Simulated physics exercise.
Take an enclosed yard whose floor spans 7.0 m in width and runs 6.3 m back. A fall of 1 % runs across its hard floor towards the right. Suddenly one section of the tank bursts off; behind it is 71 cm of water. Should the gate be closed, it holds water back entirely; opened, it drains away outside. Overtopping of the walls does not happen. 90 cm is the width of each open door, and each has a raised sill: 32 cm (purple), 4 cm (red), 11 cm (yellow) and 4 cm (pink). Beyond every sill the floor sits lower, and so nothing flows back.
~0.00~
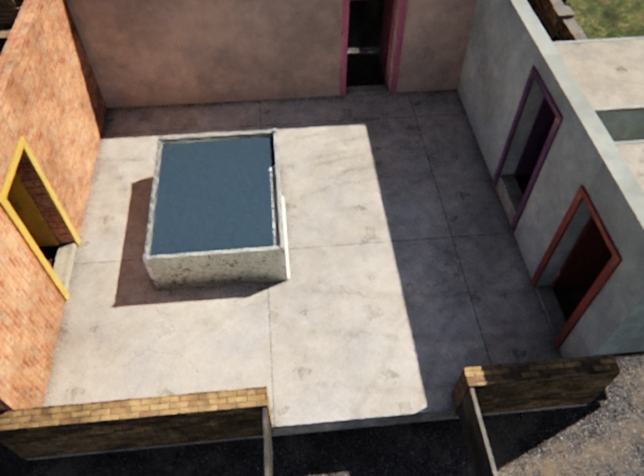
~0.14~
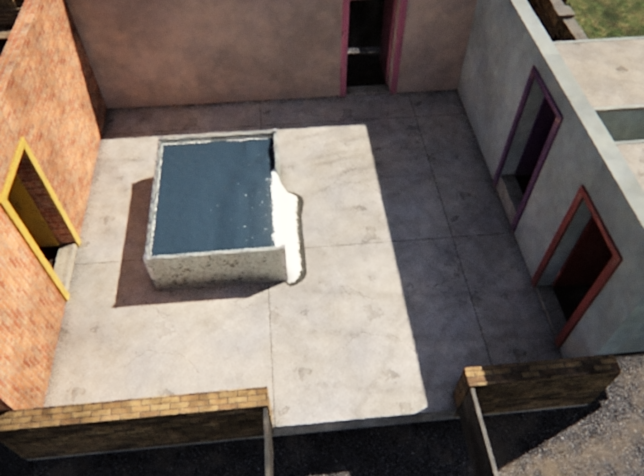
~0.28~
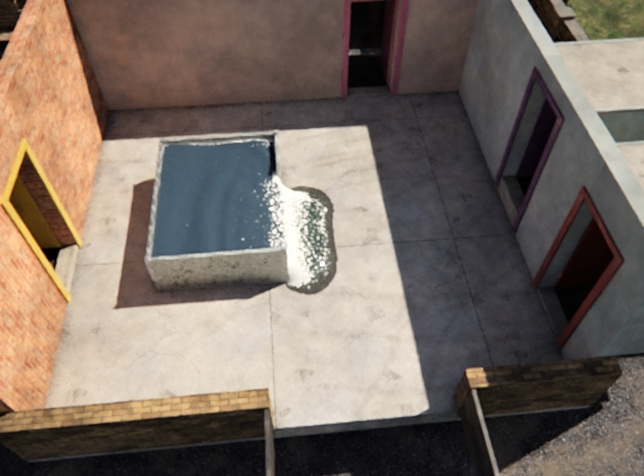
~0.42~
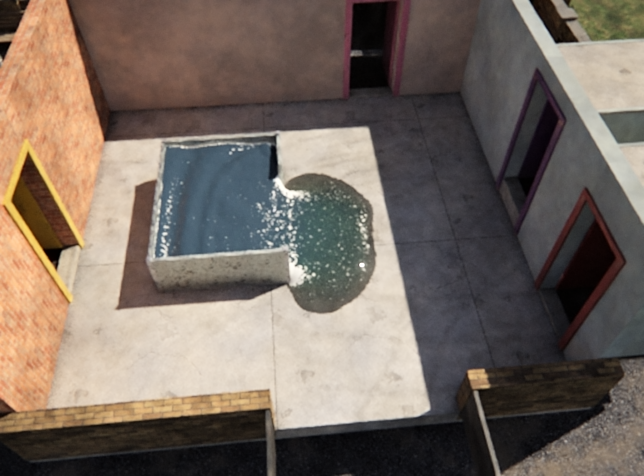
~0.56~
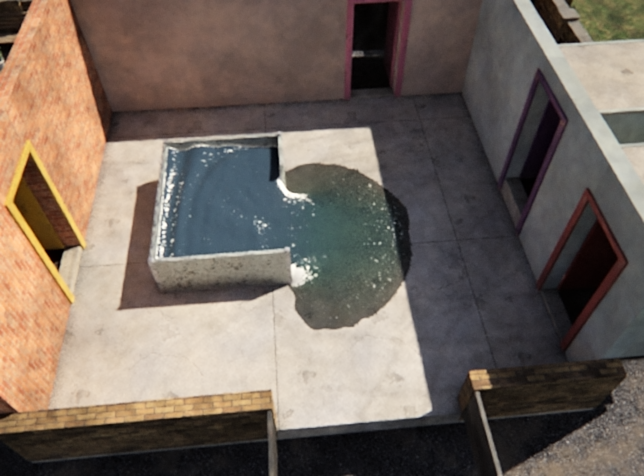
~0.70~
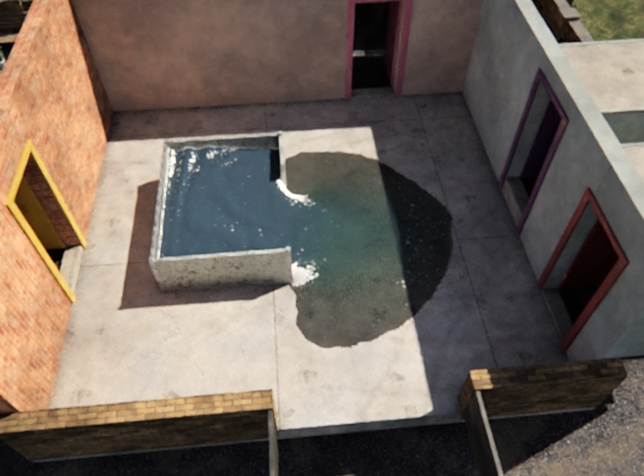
Water sits still in a raised rectangular tank in a walled yard, then bursts white and foaming through the tank's right side. It pours onto the pale concrete floor and fans out in a widening, rounded dark pool, which crosses into the shaded strip on the right.
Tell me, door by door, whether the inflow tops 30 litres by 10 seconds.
Outcome: Purple door: Lags behind the figure; red door: Outstrips the figure; yellow door: Lags behind the figure; pink door: Outstrips the figure.
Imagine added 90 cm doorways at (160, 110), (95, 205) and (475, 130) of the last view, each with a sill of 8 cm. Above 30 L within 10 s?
Result in order - not enough, not enough, more than that.
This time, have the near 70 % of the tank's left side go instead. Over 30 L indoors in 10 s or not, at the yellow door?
Measured against that limit, the yellow door goes beyond it.
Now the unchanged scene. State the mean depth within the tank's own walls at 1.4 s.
Mean depth: About 41 cm.
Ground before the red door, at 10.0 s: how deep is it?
Close to 9.5 cm of depth.
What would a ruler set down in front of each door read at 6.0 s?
Depth readings (cm): Purple = 14; red = 12; yellow = 0; pink = 9.
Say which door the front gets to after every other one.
It is the yellow one.
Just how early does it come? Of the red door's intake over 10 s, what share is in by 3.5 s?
It comes to about 50 per cent.
After 1.4 s water covers 35 % of the floor and is deepest (34 cm) near (302, 263); purple door 32 cm at the sill, 0 L in, red door 5 cm at the sill, 0 L in, yellow door not reached, pink door not reached.
After 2.2 s water covers 40 % of the floor and is deepest (55 cm) near (568, 385); purple door 34 cm at the sill, 4 L in, red door 21 cm at the sill, 64 L in, yellow door not reached, pink door not reached.
After 3.5 s water covers 45 % of the floor and is deepest (28 cm) near (458, 99); purple door 21 cm at the sill, 7 L in, red door 22 cm at the sill, 213 L in, yellow door not reached, pink door 8 cm at the sill, 1 L in.
After 6.0 s water covers 75 % of the floor and is deepest (19 cm) near (462, 110); purple door 14 cm at the sill, 7 L in, red door 12 cm at the sill, 354 L in, yellow door not reached, pink door 9 cm at the sill, 36 L in.
After 10.0 s water covers 95 % of the floor and is deepest (11 cm) near (109, 137); purple door 10 cm at the sill, 7 L in, red door 10 cm at the sill, 443 L in, yellow door 2 cm at the sill, 0 L in, pink door 8 cm at the sill, 84 L in.
